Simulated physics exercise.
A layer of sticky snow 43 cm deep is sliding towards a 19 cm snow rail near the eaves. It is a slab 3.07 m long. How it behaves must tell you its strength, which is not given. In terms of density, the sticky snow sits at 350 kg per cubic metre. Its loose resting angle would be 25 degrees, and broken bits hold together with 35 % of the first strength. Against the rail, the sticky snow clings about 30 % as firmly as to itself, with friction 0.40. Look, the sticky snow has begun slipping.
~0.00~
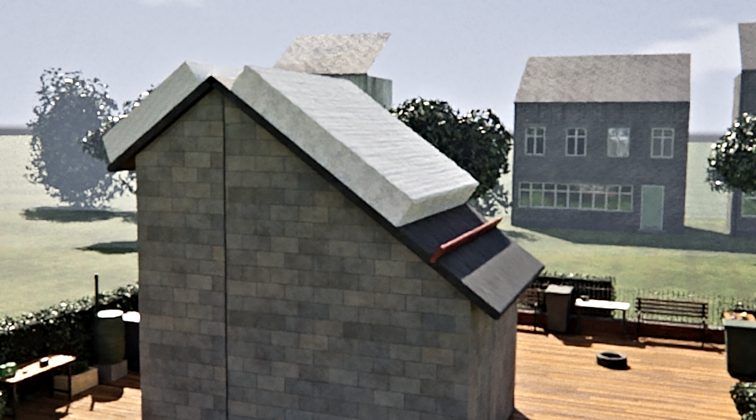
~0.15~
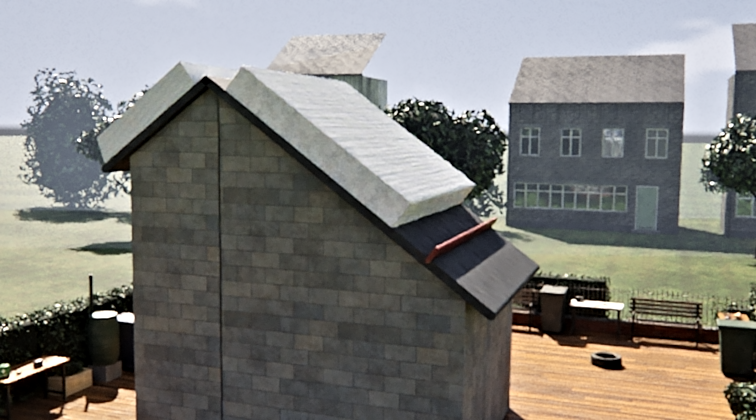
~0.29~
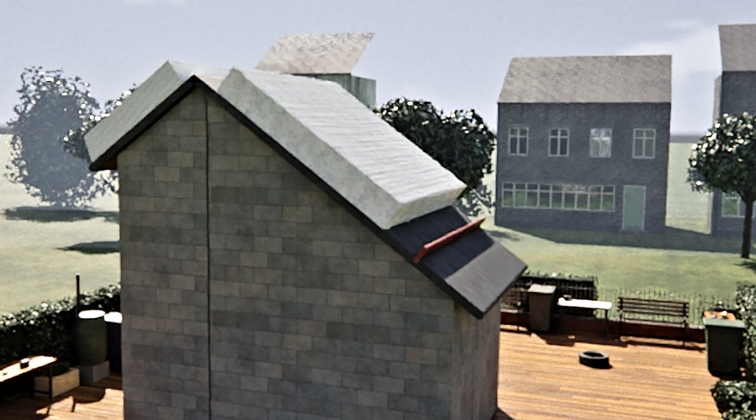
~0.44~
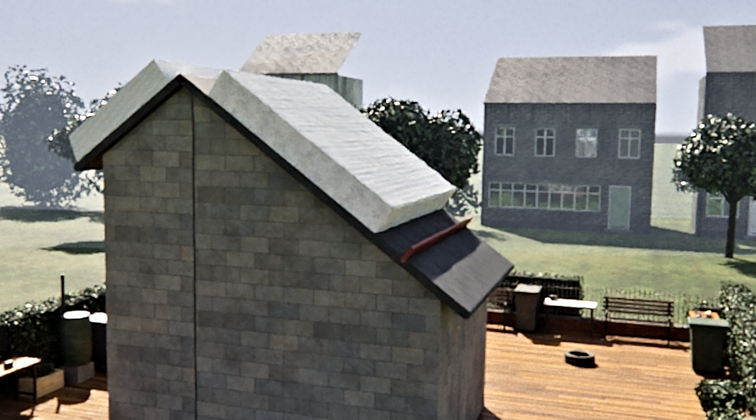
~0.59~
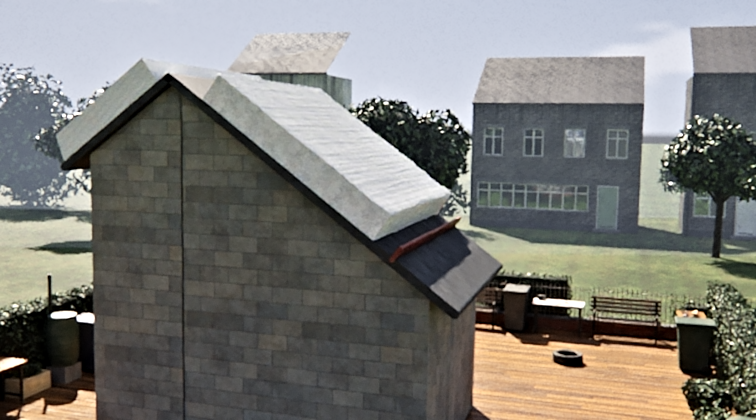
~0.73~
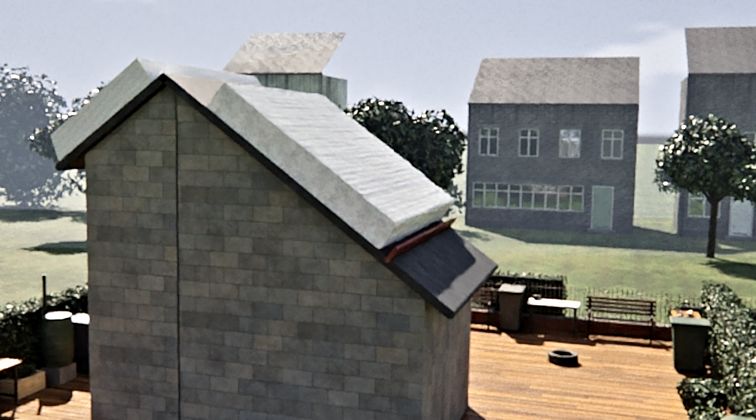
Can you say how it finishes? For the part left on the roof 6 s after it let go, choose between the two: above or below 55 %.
Choice: Above.
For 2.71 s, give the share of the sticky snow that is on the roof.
Close to 80 percent.
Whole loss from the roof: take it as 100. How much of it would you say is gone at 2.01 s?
Roughly 60 per cent.
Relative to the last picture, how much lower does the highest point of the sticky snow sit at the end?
I'd put it at something like 0.6 m.
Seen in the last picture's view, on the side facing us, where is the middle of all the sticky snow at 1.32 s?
(341, 195), roughly.
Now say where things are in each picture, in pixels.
The first frame shows front end of the sticky snow at (412, 204).
The second frame shows front end of the sticky snow at (408, 205), its middle shifted 1.6 cm.
The third frame shows front end of the sticky snow at (400, 207), its middle shifted 6.6 cm.
The fourth frame shows front end of the sticky snow at (392, 211), its middle shifted 16 cm.
The fifth frame shows front end of the sticky snow at (389, 217), its middle shifted 29 cm.
The sixth frame shows front end of the sticky snow at (395, 226), its middle shifted 46 cm.
By 1.32 s, 100 % of the snow is on the roof.
By 2.01 s, 87 % of the snow is on the roof.
By 2.71 s, 78 % of the snow is on the roof.
By 3.40 s, 78 % of the snow is on the roof.
By 6.00 s, at the end, 78 % of the snow is on the roof.
